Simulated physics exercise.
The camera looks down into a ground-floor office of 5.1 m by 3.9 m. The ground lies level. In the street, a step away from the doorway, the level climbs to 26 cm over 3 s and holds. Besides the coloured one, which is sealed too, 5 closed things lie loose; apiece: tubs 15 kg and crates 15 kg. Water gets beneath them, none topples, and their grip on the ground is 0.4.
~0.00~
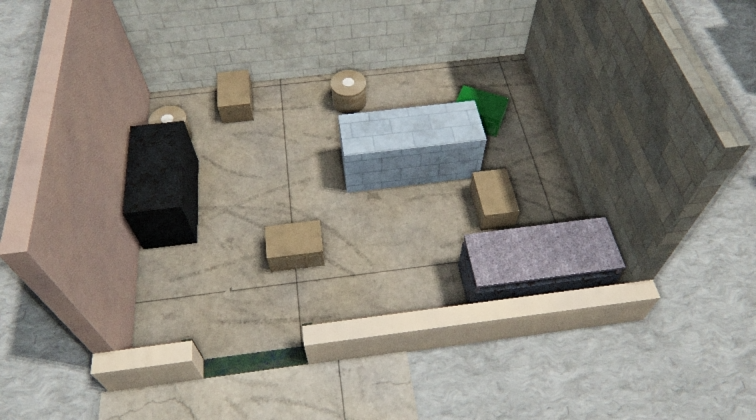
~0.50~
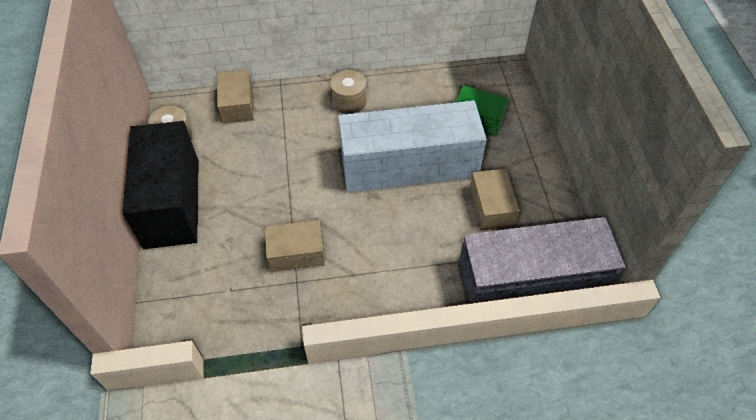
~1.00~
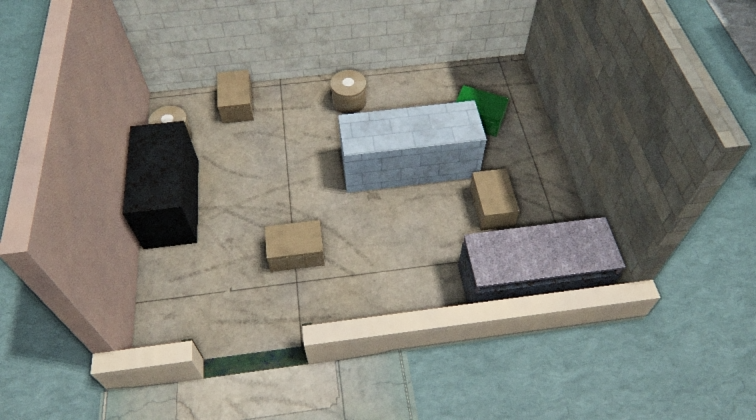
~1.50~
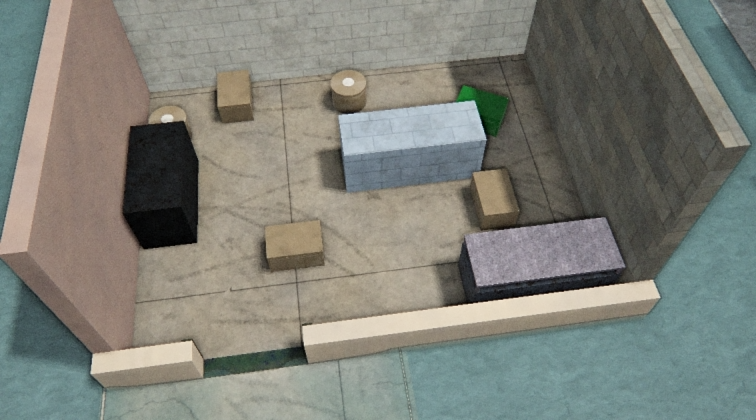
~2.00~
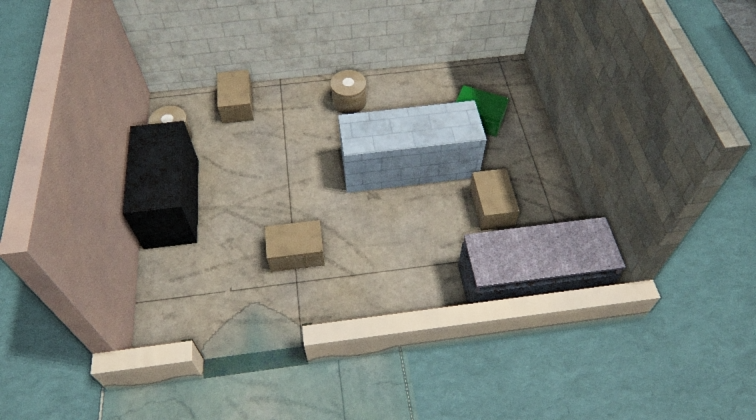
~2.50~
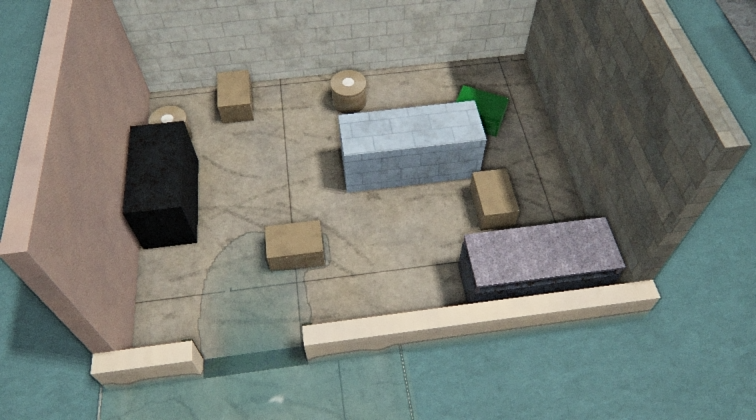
Bluish water spreads over the street around a roofless ground-floor office, seen from a fixed view high above. A black block stands at left, a pale blue block near the centre and a purplish-grey one at lower right, among tan crates, round tubs and a green crate at upper right. The water surrounds the walls, then creeps through the doorway across the nearby floor, while the objects stay still.
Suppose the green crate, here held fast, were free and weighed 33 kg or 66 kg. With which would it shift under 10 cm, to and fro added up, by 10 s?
For it, the lower weight is enough.
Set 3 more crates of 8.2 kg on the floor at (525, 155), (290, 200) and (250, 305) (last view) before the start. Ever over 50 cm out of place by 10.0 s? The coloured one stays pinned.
In that order: Short of it, past it, more.
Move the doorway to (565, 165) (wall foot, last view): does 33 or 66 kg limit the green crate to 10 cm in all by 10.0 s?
Then only the larger load is enough.
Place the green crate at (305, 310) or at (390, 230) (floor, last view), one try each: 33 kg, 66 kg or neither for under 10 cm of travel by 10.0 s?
In that order: It takes the larger; either load holds.
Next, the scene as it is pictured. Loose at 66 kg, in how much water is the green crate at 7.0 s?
About 2 cm.
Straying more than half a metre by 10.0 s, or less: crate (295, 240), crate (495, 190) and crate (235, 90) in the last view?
In turn: Past it, less, over.
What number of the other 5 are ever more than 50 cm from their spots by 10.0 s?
4 of them.
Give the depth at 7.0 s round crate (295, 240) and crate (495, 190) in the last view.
Roughly 8 and 3 cm.
After 3.5 s the green crate would be 0 cm from its start with 33 kg and 0 cm from its start with 66 kg; 0 cm of water round it then.
After 4.5 s the green crate would be 0 cm from its start with 33 kg and 0 cm from its start with 66 kg; 0 cm of water round it then.
After 7.0 s the green crate would be 0 cm from its start with 33 kg and 0 cm from its start with 66 kg; 2 cm of water round it then.
After 10.0 s the green crate would be 2 cm from its start with 33 kg and 0 cm from its start with 66 kg; 10 cm of water round it then.
